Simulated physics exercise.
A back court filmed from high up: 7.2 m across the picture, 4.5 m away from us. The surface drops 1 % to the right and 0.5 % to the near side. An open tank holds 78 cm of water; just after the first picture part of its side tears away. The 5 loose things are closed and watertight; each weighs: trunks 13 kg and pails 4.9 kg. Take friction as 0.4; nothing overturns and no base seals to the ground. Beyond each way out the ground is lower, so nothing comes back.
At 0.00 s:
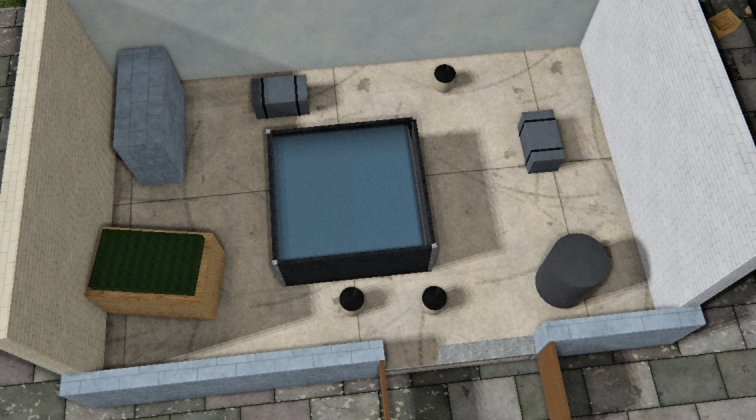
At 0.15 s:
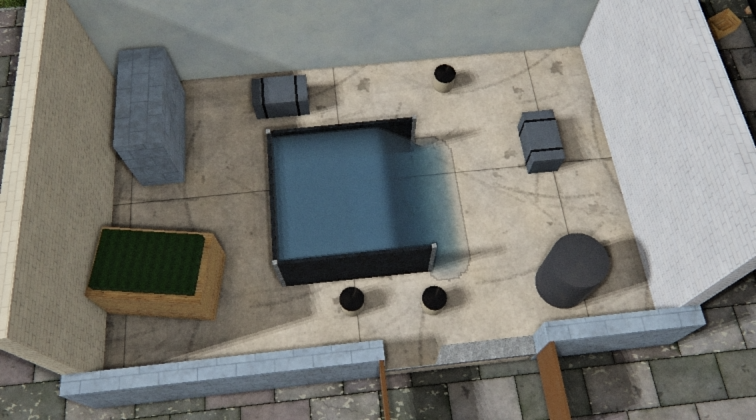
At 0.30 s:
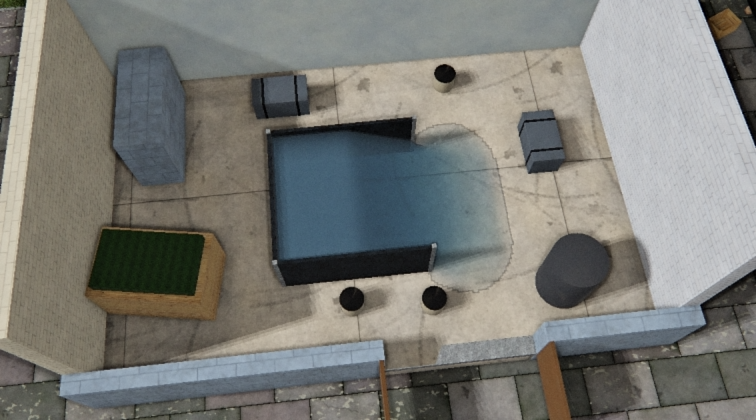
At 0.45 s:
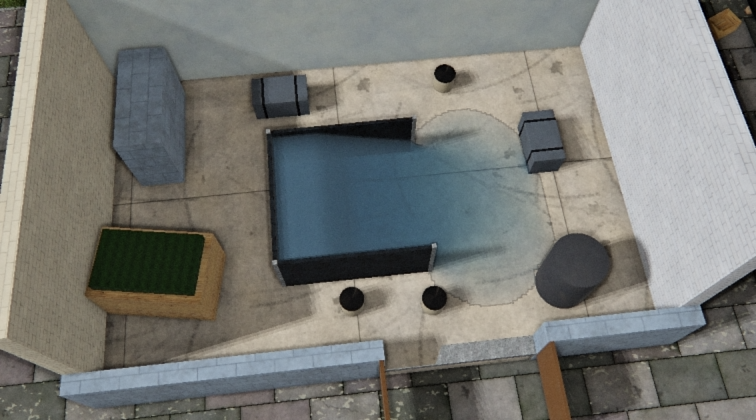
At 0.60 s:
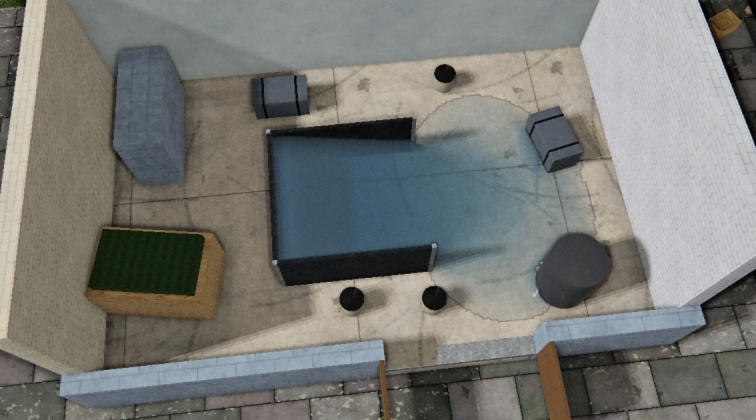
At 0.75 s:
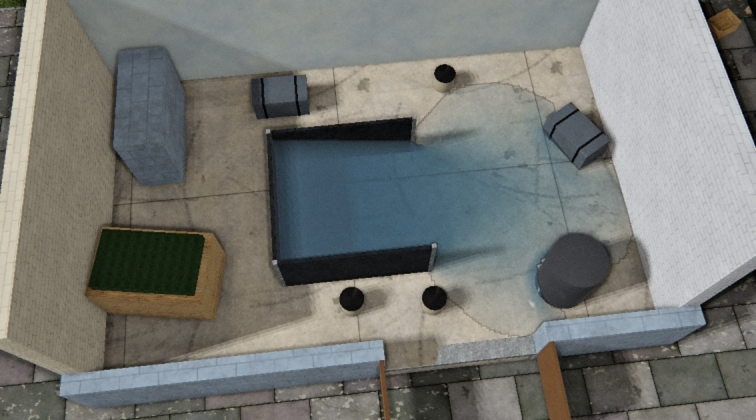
A walled, paved court is seen from high above, with a large dark-sided tank of blue water at its centre. Around it stand a blue-grey block, a green-topped tan box, a dark grey cylinder, two grey trunks and three small dark-topped pails. The tank's right side opens, water spreads rightward across the floor, and the right-hand trunk shifts and turns while the camera stays still.
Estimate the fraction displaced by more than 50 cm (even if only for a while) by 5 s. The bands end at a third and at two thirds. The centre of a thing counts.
It is two thirds or more.
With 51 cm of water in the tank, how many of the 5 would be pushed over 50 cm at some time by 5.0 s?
In that case 3 of them.
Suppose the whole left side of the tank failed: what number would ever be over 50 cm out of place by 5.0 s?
Then 5.
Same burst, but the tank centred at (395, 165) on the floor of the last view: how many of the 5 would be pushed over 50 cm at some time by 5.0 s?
Then 5.
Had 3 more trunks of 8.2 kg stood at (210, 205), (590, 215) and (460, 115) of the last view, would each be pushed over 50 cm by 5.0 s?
In that order: Short of it, over, over.
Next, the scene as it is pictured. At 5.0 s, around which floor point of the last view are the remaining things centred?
Near (247, 210).
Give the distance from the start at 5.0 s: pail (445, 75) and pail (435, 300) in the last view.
In turn: 400 cm, 200 cm.
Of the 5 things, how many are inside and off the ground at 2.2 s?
I count 1.
After 1.1 s 1 of 5 are over 50 cm from their spots; 1 afloat.
After 2.2 s 1 of 5 are over 50 cm from their spots; 1 afloat.
After 3.5 s 2 of 5 are over 50 cm from their spots; 1 afloat.
After 5.0 s 5 of 5 are over 50 cm from their spots, and 5 have been at some point; 2 afloat.
